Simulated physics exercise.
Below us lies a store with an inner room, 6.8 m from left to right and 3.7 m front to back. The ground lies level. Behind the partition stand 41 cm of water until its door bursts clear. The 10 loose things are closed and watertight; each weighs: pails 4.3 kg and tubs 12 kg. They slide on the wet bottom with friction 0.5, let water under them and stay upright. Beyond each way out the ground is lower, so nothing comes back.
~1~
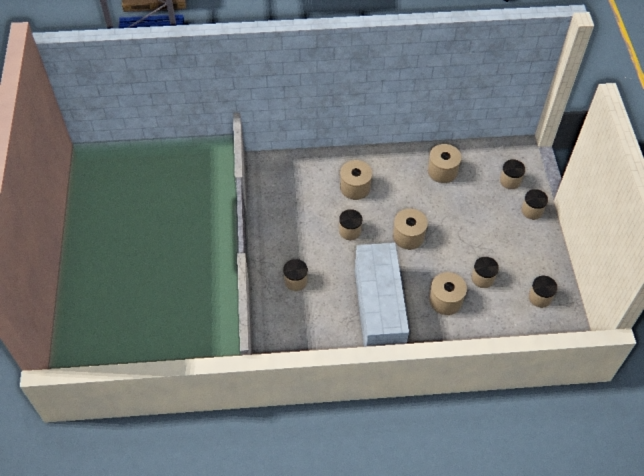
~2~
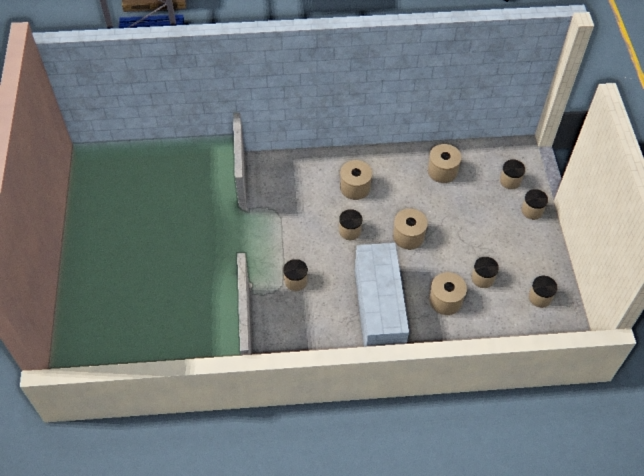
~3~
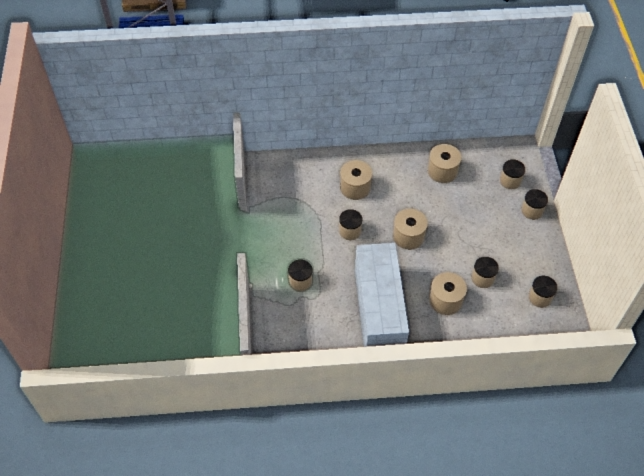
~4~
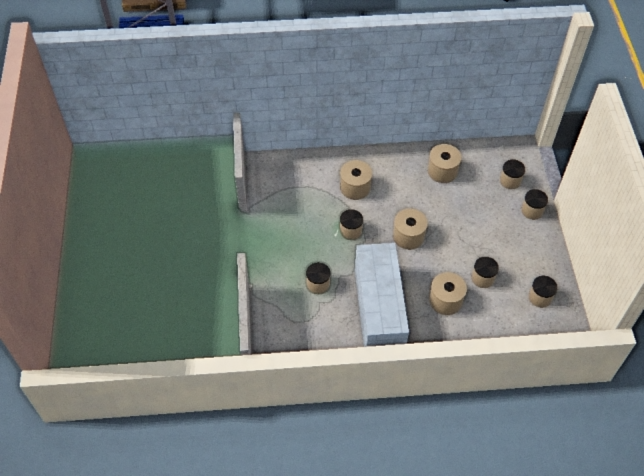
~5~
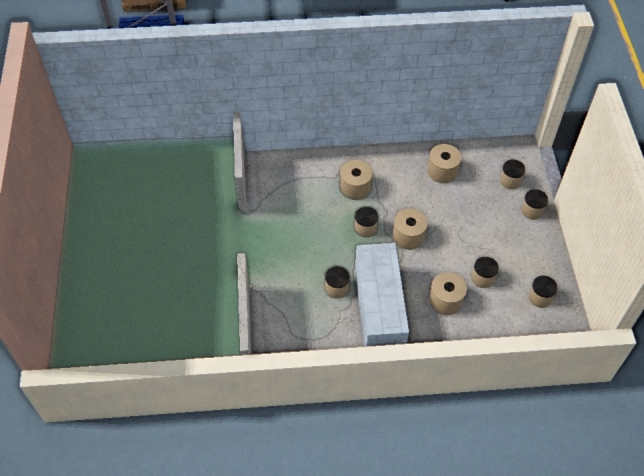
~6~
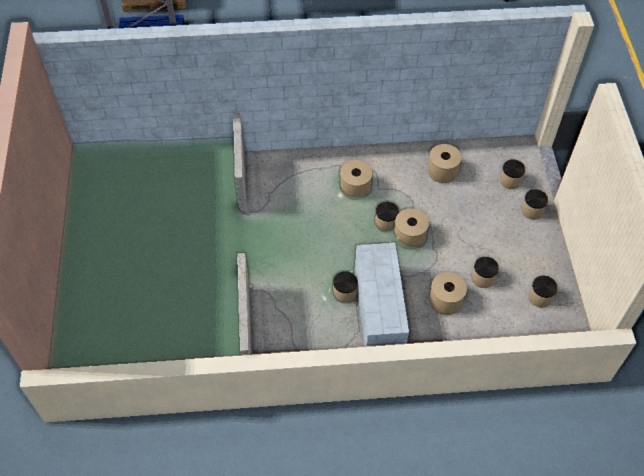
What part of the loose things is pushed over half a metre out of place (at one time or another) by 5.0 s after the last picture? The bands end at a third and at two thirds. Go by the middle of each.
It is at least two thirds.
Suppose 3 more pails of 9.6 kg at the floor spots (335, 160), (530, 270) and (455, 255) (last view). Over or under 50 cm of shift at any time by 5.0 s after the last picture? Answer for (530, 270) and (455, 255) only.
In turn: Over, past it.
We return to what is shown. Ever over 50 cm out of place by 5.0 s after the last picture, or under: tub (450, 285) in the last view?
Answer: Short of it.
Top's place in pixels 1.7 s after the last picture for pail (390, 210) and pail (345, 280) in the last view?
Near (558, 169) and (273, 322).
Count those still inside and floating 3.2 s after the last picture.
7 of them.
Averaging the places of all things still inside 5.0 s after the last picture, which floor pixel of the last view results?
Near (463, 317).
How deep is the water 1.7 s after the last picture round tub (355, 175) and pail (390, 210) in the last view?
Roughly 12 and 6 cm.
Then, 0.4 s after the last picture 2 of 10 are over 50 cm from their spots; 1 afloat.
Then, 1.7 s after the last picture 7 of 10 are over 50 cm from their spots; 3 afloat.
Then, 3.2 s after the last picture 6 of 10 are over 50 cm from their spots; 7 afloat.
Then, 5.0 s after the last picture 8 of 10 are over 50 cm from their spots, and 9 have been at some point; 4 afloat.
